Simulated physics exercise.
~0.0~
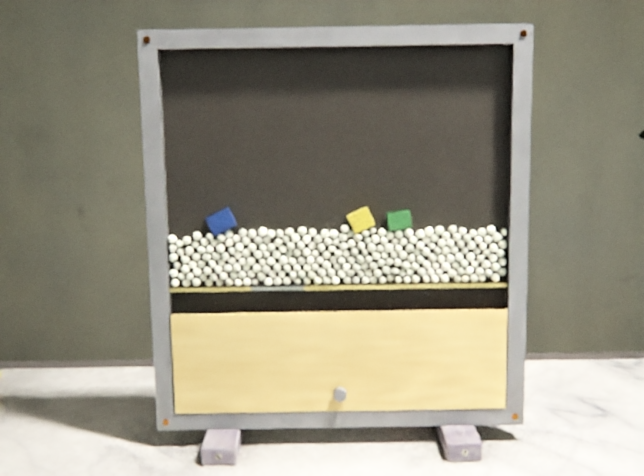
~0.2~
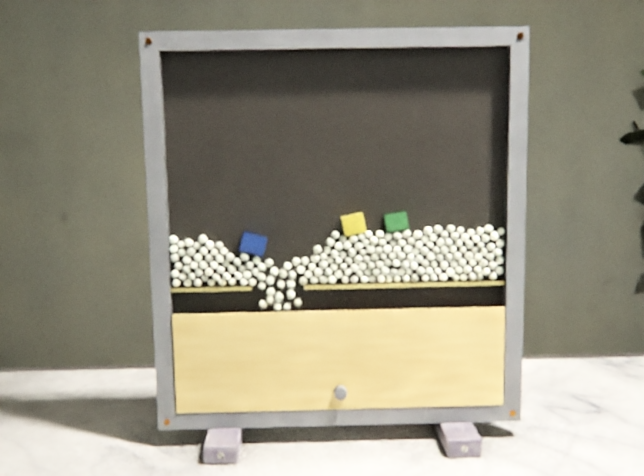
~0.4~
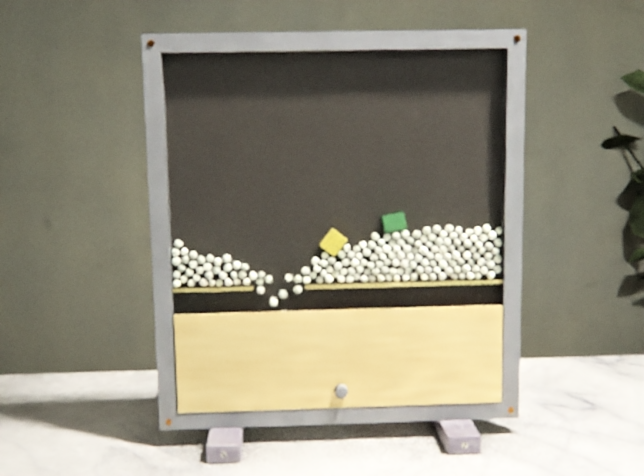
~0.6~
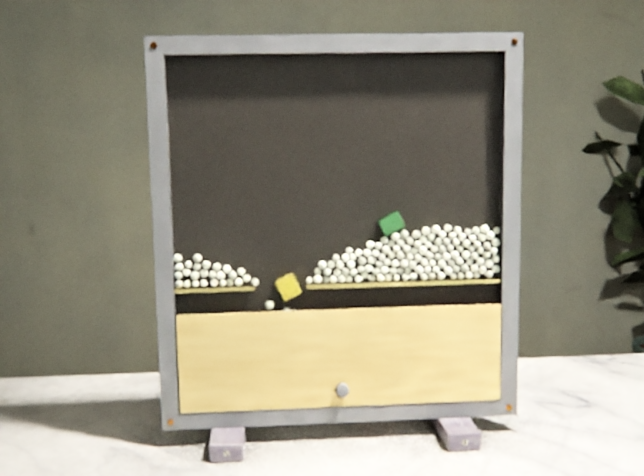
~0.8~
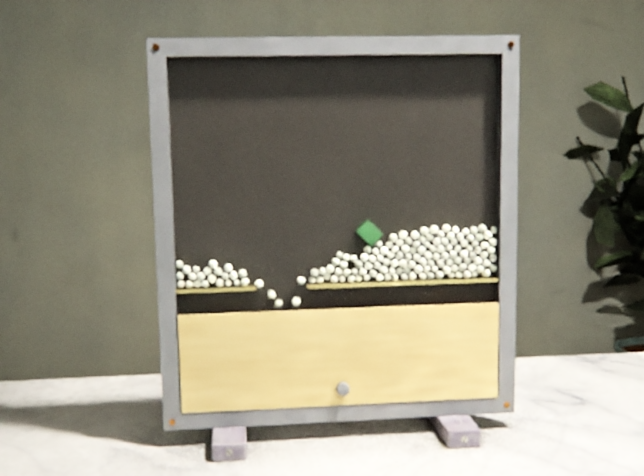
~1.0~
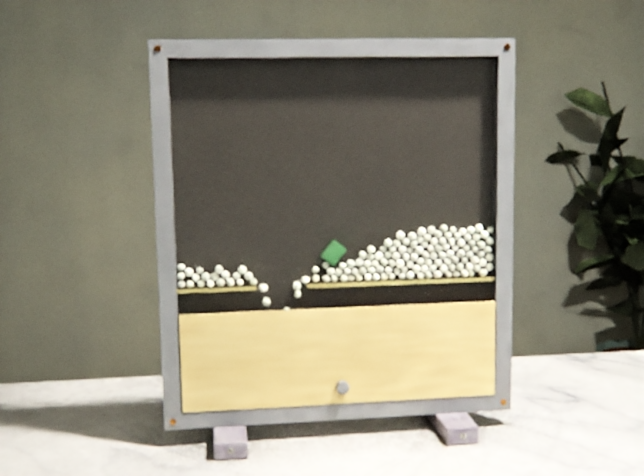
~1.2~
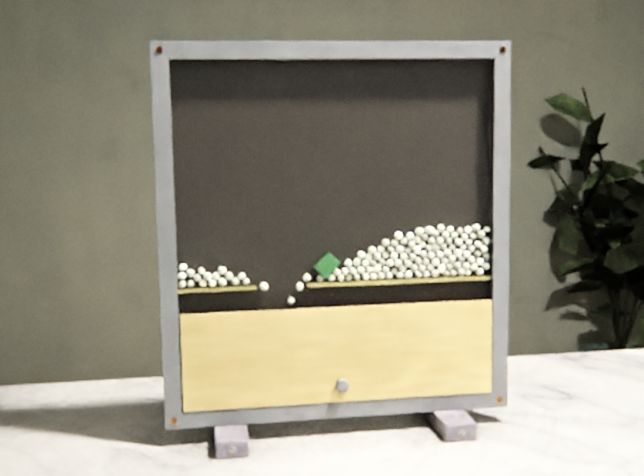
White beads drain through a gap, dropping blue then yellow blocks; the green slides left, staying above.
